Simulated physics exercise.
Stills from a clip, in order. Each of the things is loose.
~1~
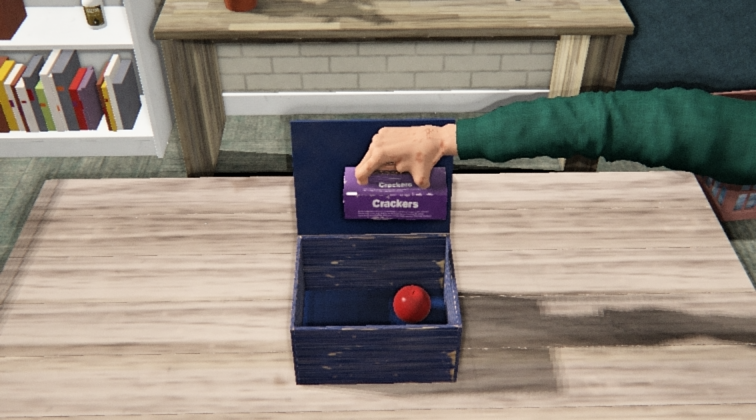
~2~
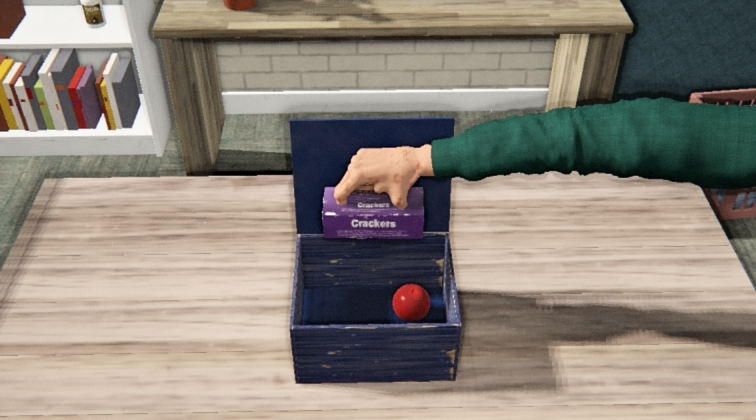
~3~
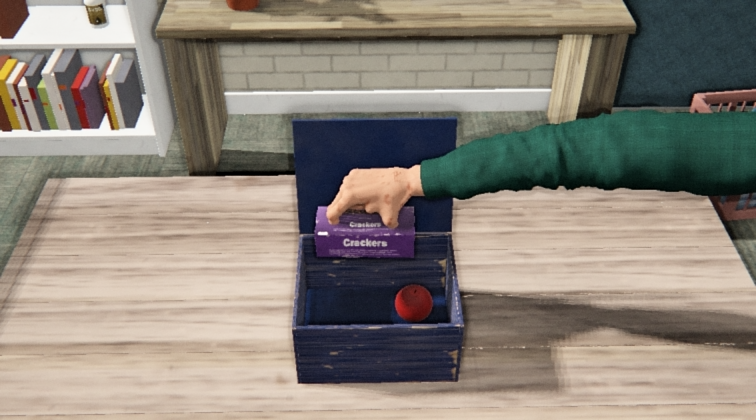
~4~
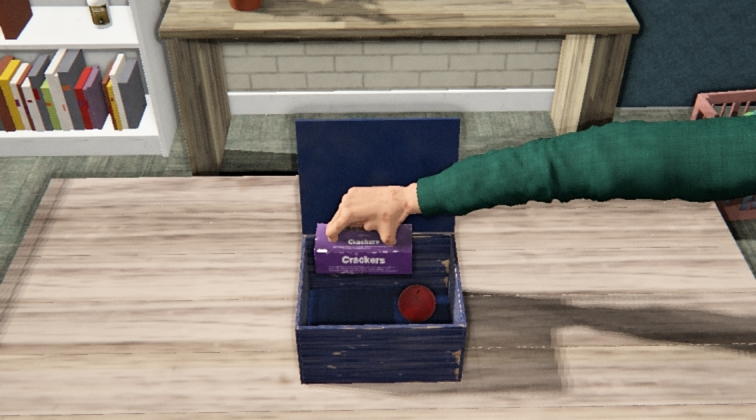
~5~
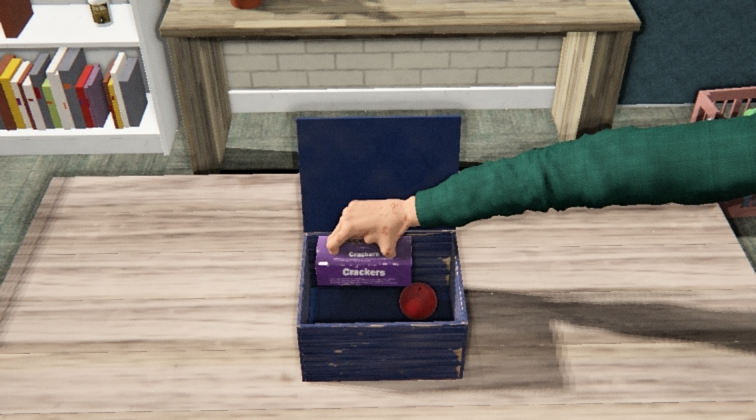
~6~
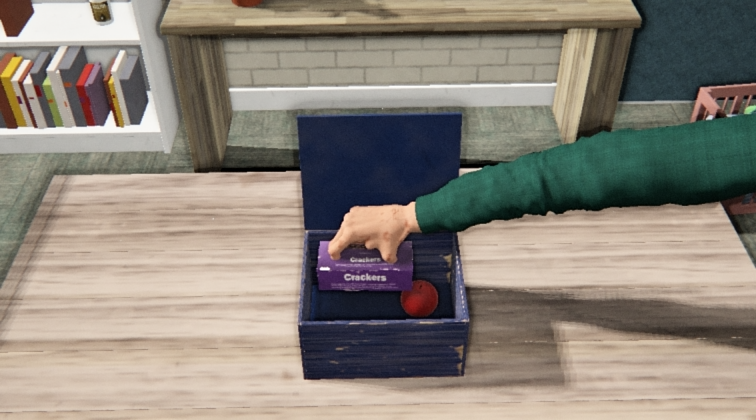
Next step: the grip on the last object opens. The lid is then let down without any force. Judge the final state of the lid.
On the rim.
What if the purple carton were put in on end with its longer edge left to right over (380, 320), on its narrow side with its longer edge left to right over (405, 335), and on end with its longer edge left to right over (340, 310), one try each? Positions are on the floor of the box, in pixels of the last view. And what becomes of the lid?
The first attempt ends with the lid standing open, the second with it lying shut, and the third with it standing open.
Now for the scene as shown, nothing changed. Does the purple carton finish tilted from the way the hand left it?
It ends up leaning.
Then, 0.90 s past the last view, lid starting down; purple carton rocked 25° from its first pose near (375, 285).
Then, 1.60 s past the last view, lid 60° above the rim; purple carton rocked 25° from its first pose near (377, 285).
Then, 2.00 s past the last view, lid 33° above the rim; purple carton rocked 25° from its first pose near (378, 285); red apple displaced a little.
Then, 2.40 s past the last view, lid 2° above the rim; purple carton rocked 25° from its first pose near (379, 285); red apple displaced a little.
Finally, lid shut; moved from the start, purple carton; red apple still in place. Final places as the last picture's camera would see them, purple carton near (386, 286).
